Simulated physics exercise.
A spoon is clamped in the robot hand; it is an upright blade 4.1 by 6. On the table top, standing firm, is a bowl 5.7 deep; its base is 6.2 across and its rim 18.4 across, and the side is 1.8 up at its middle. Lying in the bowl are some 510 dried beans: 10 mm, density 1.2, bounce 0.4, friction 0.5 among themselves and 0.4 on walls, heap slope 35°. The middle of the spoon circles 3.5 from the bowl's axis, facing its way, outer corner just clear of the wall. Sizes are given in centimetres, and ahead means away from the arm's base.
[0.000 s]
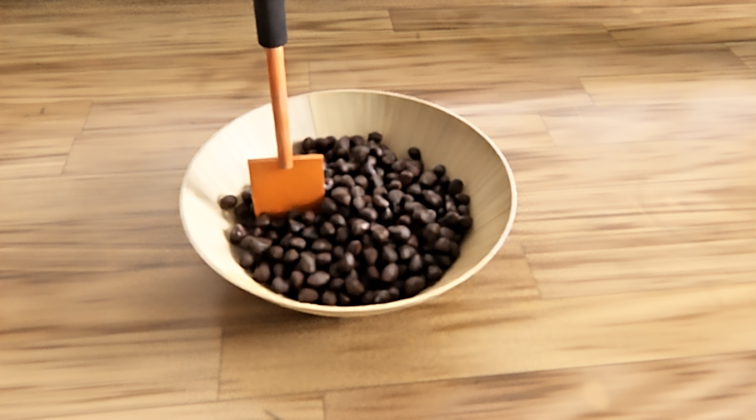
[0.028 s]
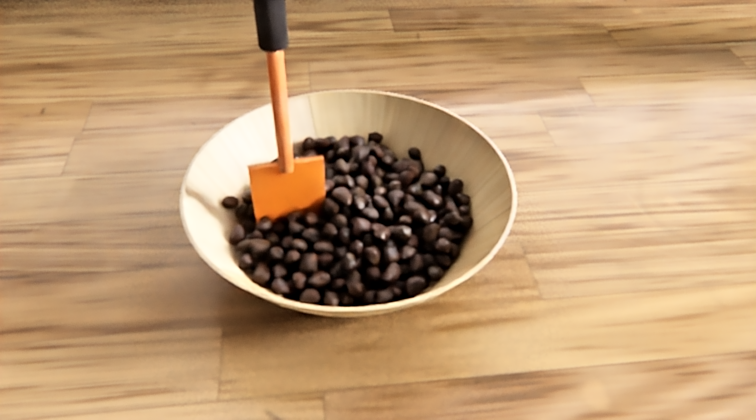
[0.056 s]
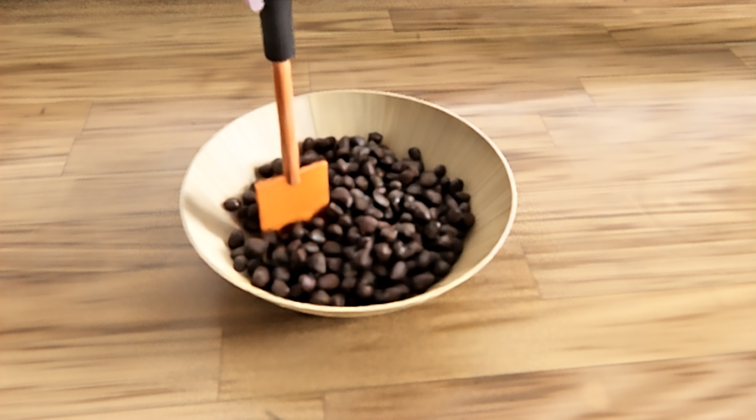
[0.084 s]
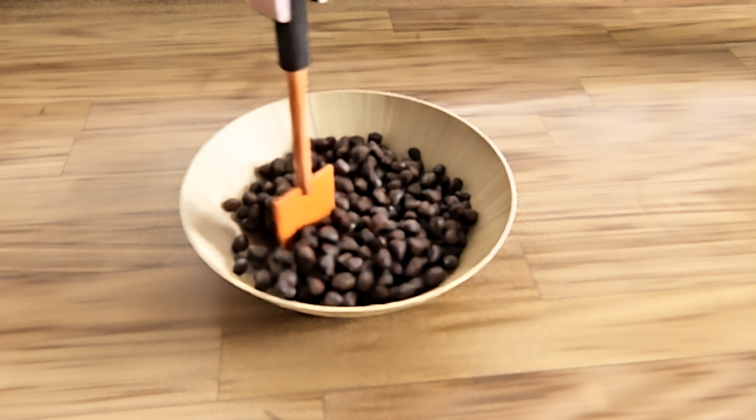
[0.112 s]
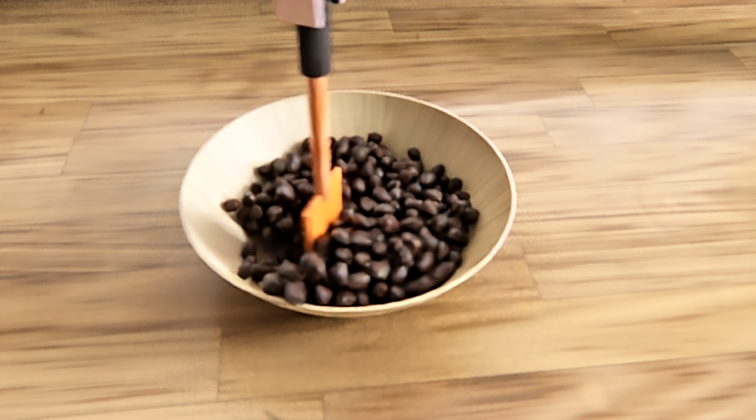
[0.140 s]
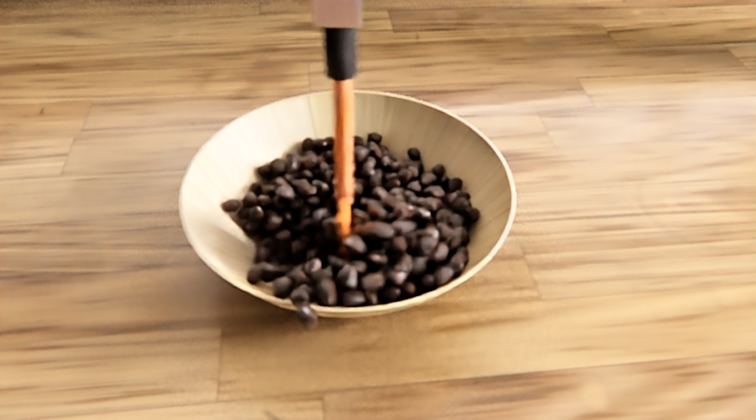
On a wooden tabletop, a robot hand swept an orange spatula with a black handle through a pale bowl of dark beans, turning the blade edge-on as it pushed some beans over the near rim.
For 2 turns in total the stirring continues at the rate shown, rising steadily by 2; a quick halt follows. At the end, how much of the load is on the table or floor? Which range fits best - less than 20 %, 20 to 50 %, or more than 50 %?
The range that fits is less than 20 %.
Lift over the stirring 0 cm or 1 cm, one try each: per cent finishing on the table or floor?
I'd reckon around 25 and 20 per cent.
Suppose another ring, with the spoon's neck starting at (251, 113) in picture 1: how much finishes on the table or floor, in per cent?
About 15 per cent.
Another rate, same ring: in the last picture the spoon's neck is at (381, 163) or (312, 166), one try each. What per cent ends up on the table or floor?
Some 25 and 5 per cent.
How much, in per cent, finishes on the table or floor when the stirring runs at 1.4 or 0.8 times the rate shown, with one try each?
Some 30 and 10 per cent.
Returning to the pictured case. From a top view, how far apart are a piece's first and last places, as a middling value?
My guess is close to 7 centimetres.
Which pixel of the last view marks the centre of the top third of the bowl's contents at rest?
Somewhere close to (332, 208).
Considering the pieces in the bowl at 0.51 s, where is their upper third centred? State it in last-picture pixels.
Centre estimate: Approx. (266, 183) px.
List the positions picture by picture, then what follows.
The first picture shows spoon neck at (283, 136), 0° round; upper third of the load around (354, 203), from x 230 to 465, top at y 140; 507 in the bowl.
The second picture shows spoon neck at (283, 140), 7° round; upper third of the load around (349, 209), from x 230 to 465, top at y 140.
The third picture shows spoon neck at (289, 151), 25° round; upper third of the load around (350, 217), from x 235 to 465, top at y 140.
The fourth picture shows spoon neck at (302, 161), 44° round; upper third of the load around (358, 226), from x 235 to 470, top at y 140.
The fifth picture shows spoon neck at (321, 168), 63° round; upper third of the load around (369, 238), from x 235 to 470, top at y 140; 506 in the bowl, 1 in flight or on the tool.
The sixth picture shows spoon neck at (344, 170), 82° round; upper third of the load around (382, 236), from x 235 to 470, top at y 140; 505 in the bowl, 2 in flight or on the tool.
After 0.51 s, 332° round, highest piece 9 above the table; 460 in the bowl, 41 on the table or floor, 6 in flight or on the tool.
After 0.87 s, 221° round, highest piece 7 above the table; 441 in the bowl, 65 on the table or floor, 1 in flight or on the tool.
After 1.25 s, 0° round, highest piece 6 above the table; 438 in the bowl, 69 on the table or floor.
After 1.95 s, 0° round, highest piece 6 above the table; 438 in the bowl, 69 on the table or floor.
At rest, 438 in the bowl, 69 on the table or floor. That is 14 % on the table or floor.
